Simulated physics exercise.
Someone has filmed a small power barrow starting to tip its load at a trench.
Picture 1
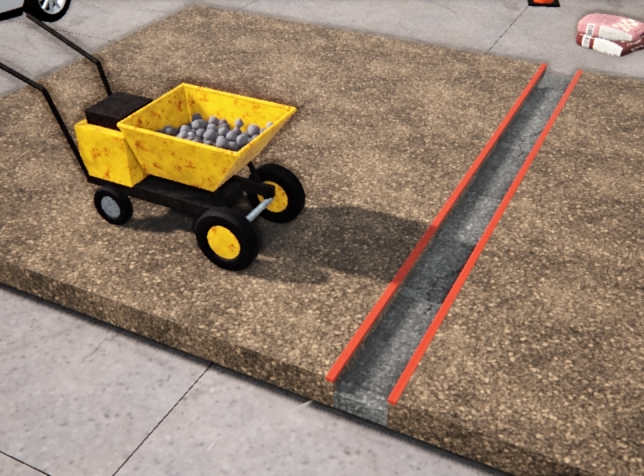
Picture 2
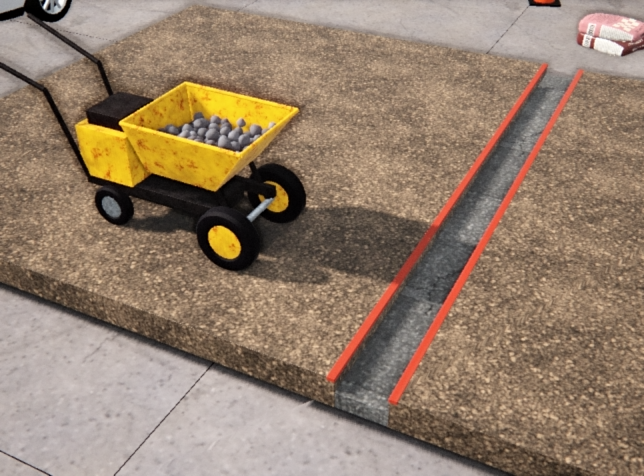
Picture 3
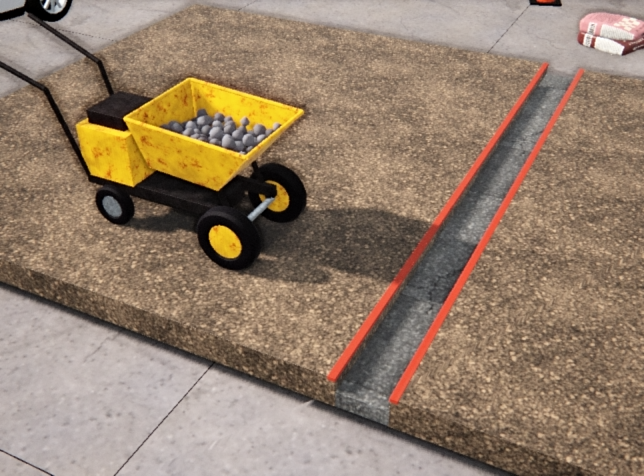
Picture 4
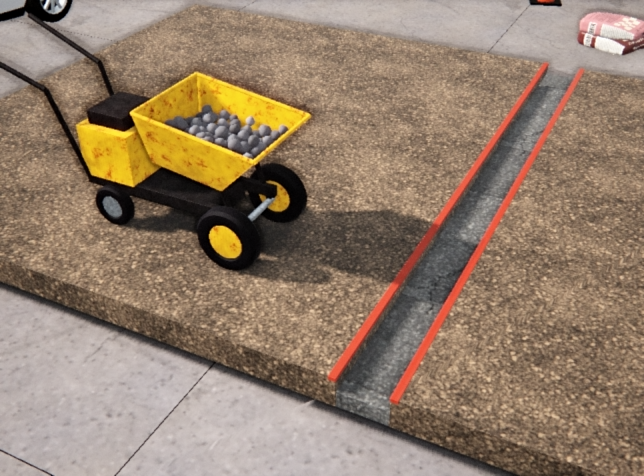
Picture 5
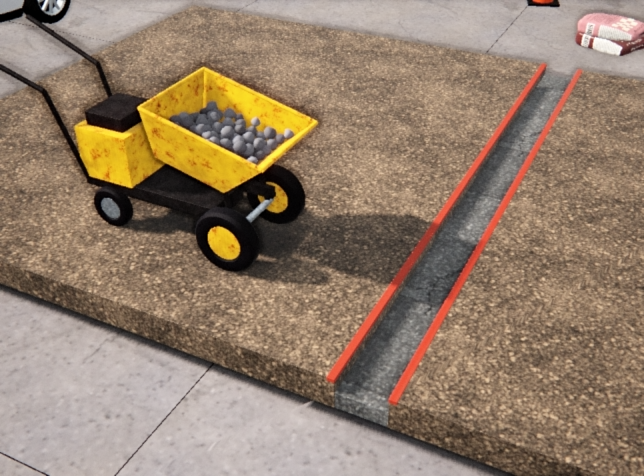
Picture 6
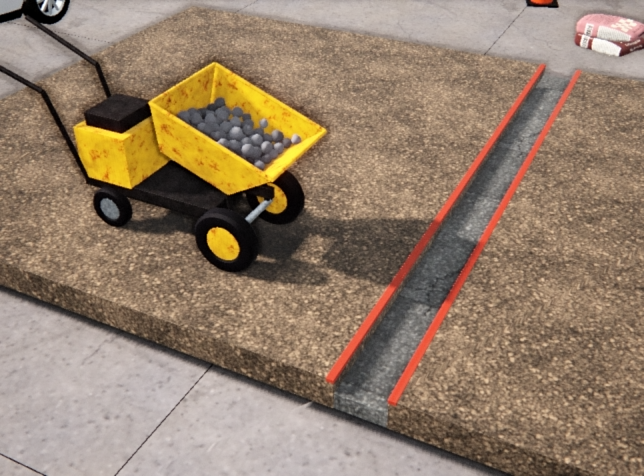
On a brown, gravelly slab beside a shallow trench edged in red, a small yellow barrow loaded with grey cobbles stood still while its skip gradually tilted forward, its back rising, toward the right.
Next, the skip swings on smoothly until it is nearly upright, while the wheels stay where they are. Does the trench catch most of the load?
No, the greater part of the load will drop clear of the trench.
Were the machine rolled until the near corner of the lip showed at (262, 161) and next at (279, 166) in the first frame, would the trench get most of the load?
The first try ends with the greater portion between the edges, the second with the greater portion.
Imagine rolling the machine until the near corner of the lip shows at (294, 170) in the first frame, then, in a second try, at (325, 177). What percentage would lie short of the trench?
The first spot gives roughly 0 %; the second gives roughly 0 %.
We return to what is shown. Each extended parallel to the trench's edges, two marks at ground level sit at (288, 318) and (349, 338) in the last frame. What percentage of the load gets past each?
I'd put it near 100 in a hundred, then near 40 in a hundred.
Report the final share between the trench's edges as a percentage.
Around 35 per cent.
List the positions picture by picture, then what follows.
The first picture shows lip of the skip (238, 155), level; top of the load (208, 145), round cobbles; first edge of the trench (356, 339); far edge (416, 359), the trench over half as wide as the skip, and shallow for its width.
The second picture shows lip of the skip (240, 156), tipped barely; top of the load (213, 135).
The third picture shows lip of the skip (246, 158), tipped barely; top of the load (207, 132).
The fourth picture shows lip of the skip (254, 163), tipped a little; top of the load (201, 131).
The fifth picture shows lip of the skip (262, 170), tipped a little; top of the load (201, 122).
The sixth picture shows lip of the skip (272, 180), tipped clearly; top of the load (199, 123); first edge of the trench (356, 340); far edge (416, 360).
Just after the last frame, skip tipped steeply; every one in the skip.
A moment on, skip tipped right over; the larger part in the skip; roughly a quarter short of the trench; just a few in or heaped over the trench; about a tenth falling.
Further on, skip tipped right over; roughly two thirds short of the trench; roughly a third in or heaped over the trench.
When it is over, skip tipped right over; roughly two thirds short of the trench; roughly a third in or heaped over the trench; not one beyond it.
